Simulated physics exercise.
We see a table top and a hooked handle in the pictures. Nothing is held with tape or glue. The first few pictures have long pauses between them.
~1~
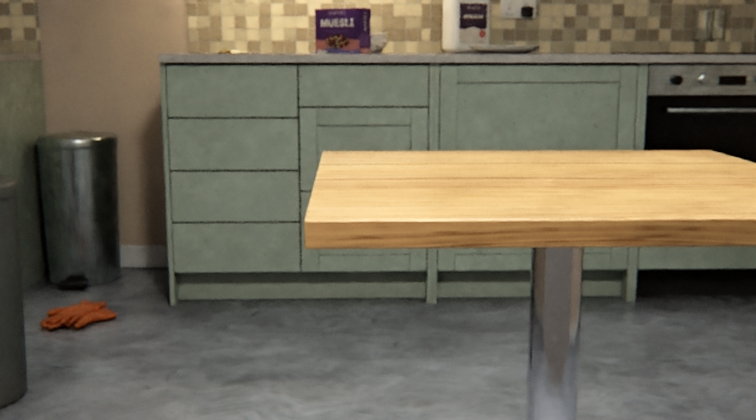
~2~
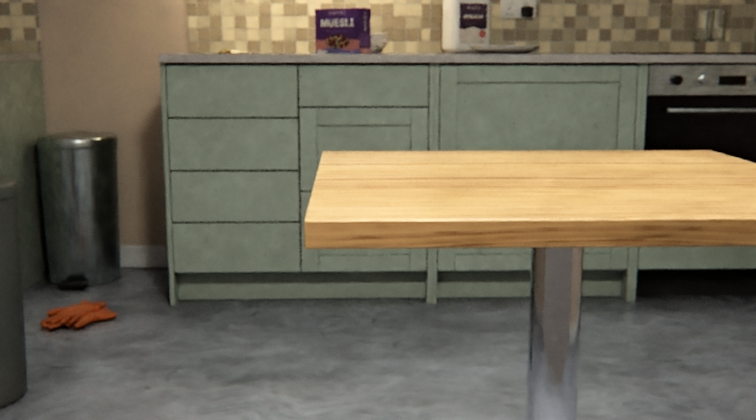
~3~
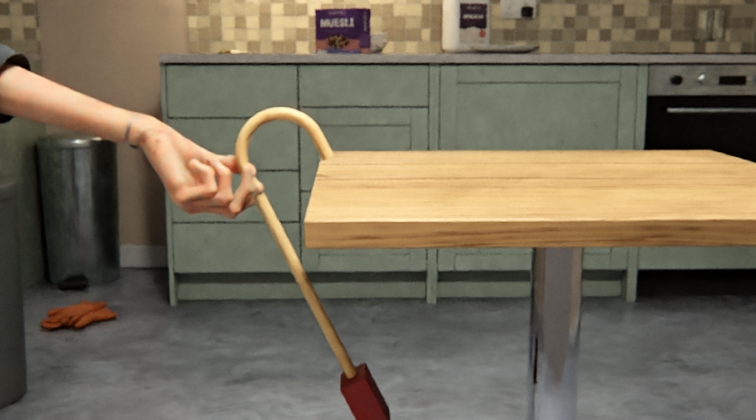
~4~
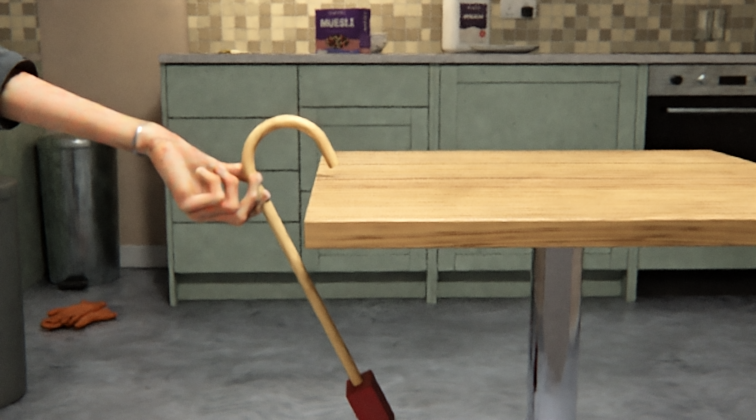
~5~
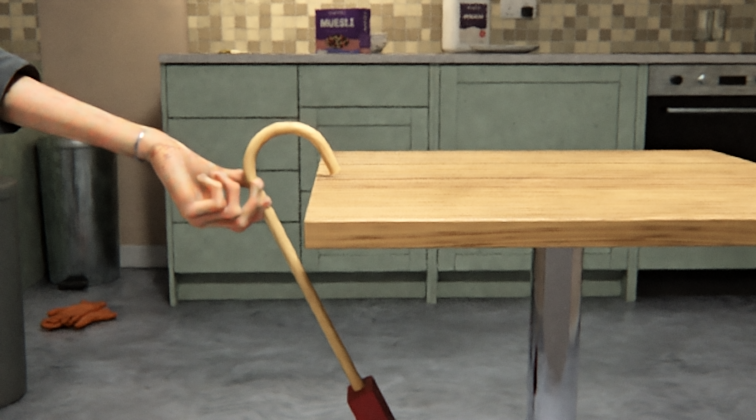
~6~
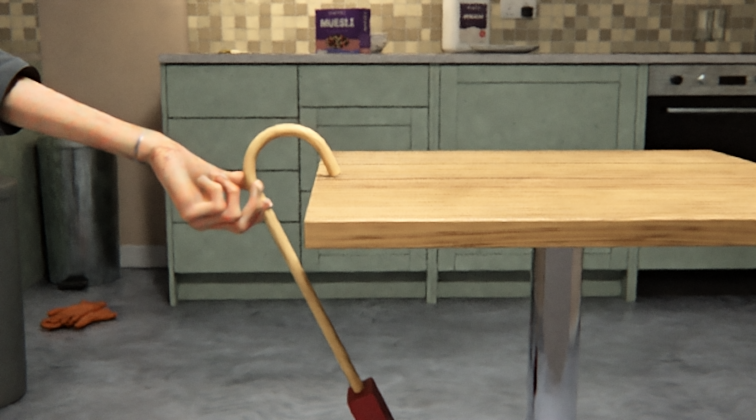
A hand brings in a hooked wooden handle and rests its tip on the table's left edge.
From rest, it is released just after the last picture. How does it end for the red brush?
Most likely it keeps its grip on the table.
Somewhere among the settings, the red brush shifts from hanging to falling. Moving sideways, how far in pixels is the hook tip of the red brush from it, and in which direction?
Move it 20 pixels left.
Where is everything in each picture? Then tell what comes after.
Table (560, 187), in the first frame.
Table (560, 187), in the second frame.
Still on the way; red brush (335, 266); table (560, 187), in the third frame.
Still on the way; red brush (341, 274); table (560, 187), in the fourth frame.
Still on the way; red brush (342, 279); table (560, 187), in the fifth frame.
In place, still held; red brush (342, 282); table (560, 187), in the sixth frame.
Then, 0.40 s on from there, red brush at rest near (340, 282).
In the end, the red brush hangs from the table, near (341, 282).
